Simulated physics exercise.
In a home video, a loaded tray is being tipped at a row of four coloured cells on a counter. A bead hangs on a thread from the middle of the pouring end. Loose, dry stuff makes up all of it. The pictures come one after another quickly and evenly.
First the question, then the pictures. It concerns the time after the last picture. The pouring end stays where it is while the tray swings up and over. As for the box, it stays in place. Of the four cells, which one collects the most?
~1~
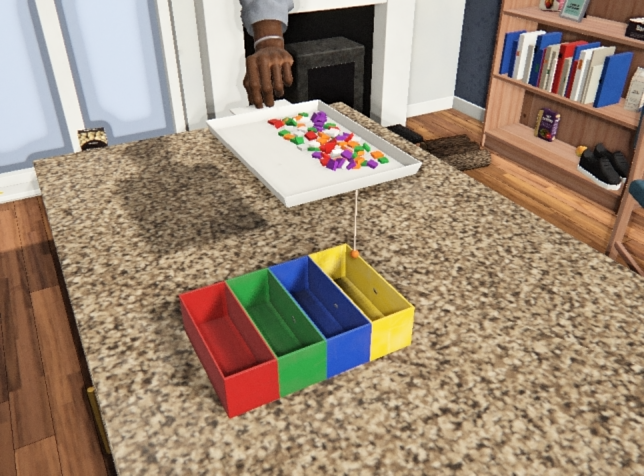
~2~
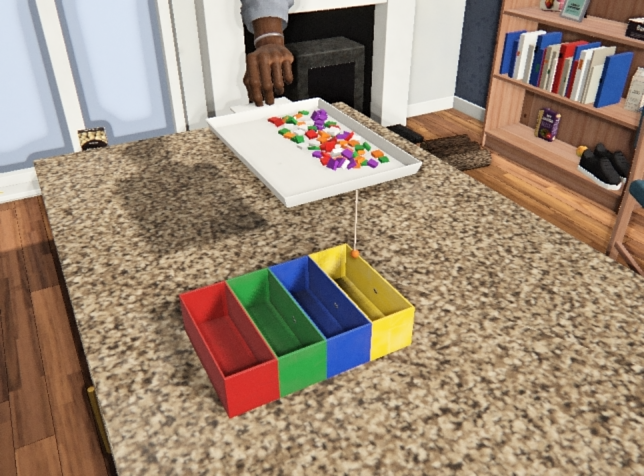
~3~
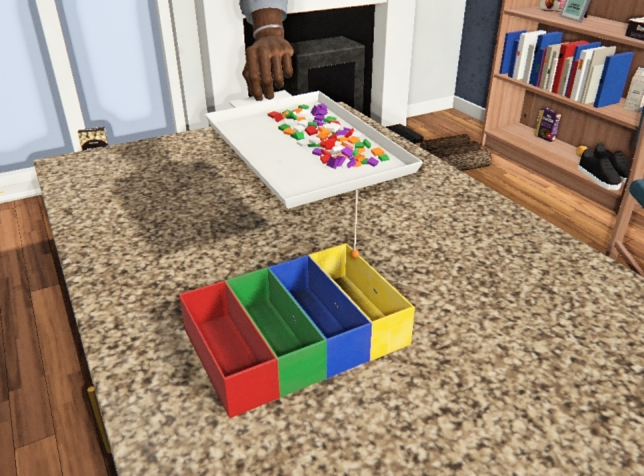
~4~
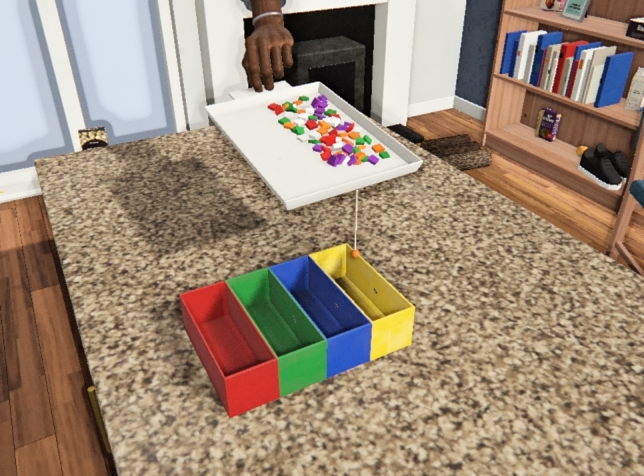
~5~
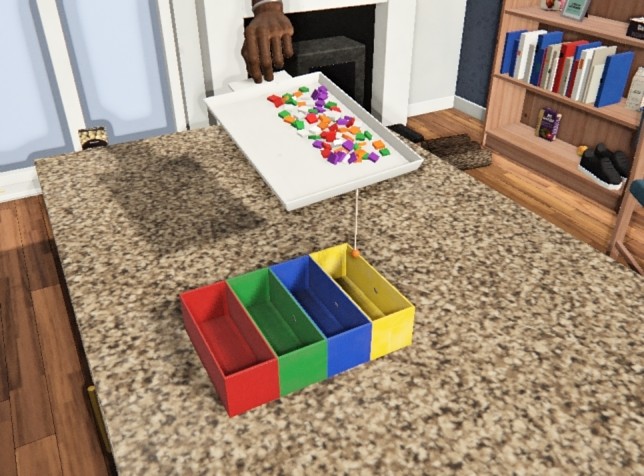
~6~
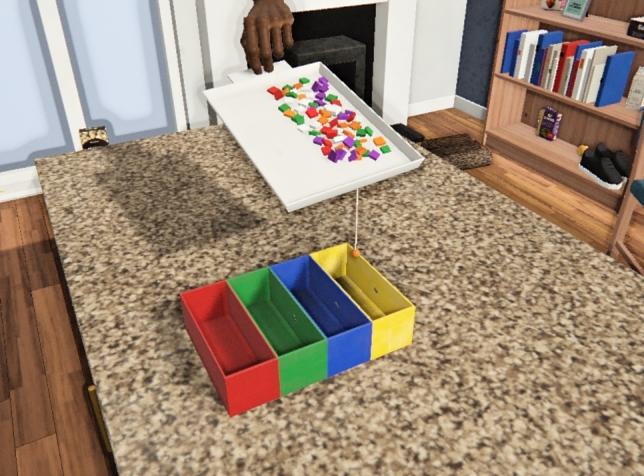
The blue one collects the most.
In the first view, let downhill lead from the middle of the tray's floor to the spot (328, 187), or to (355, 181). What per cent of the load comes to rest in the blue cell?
About 50 % and 10 %.
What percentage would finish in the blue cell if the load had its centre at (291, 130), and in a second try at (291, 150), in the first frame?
Roughly 60 and 70 percent, in that order.
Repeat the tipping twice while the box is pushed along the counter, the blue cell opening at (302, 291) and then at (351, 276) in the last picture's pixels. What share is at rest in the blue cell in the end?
Around 60 and around 20 per cent, in that order.
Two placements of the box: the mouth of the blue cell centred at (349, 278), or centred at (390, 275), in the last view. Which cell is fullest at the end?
One: Green. Two: The red one.
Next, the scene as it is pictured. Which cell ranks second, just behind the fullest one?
The runner-up is the cell in yellow.
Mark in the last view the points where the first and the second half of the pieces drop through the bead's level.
I'd say close to (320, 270) at first and close to (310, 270) later on.
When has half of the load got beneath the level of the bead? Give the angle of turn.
Roughly 100 degrees of turn.
Shortly afterwards, tray tipped steeply; the bulk on the tray; only a few in the blue cell; only a few in the yellow cell; a little falling or outside the box.
Next, tray tipped right over; near half on the tray; near a quarter in the blue cell; a little in the yellow cell; a little in the green cell; near a quarter falling or outside the box.
Some moments later, tray tipped past a quarter turn; near two thirds in the blue cell; near a quarter in the yellow cell; a little in the green cell; only a few falling or outside the box.
In the end, tray tipped past a quarter turn; near two thirds in the blue cell; near a quarter in the yellow cell; a little in the green cell; none at all in the red cell; only a few outside the box.
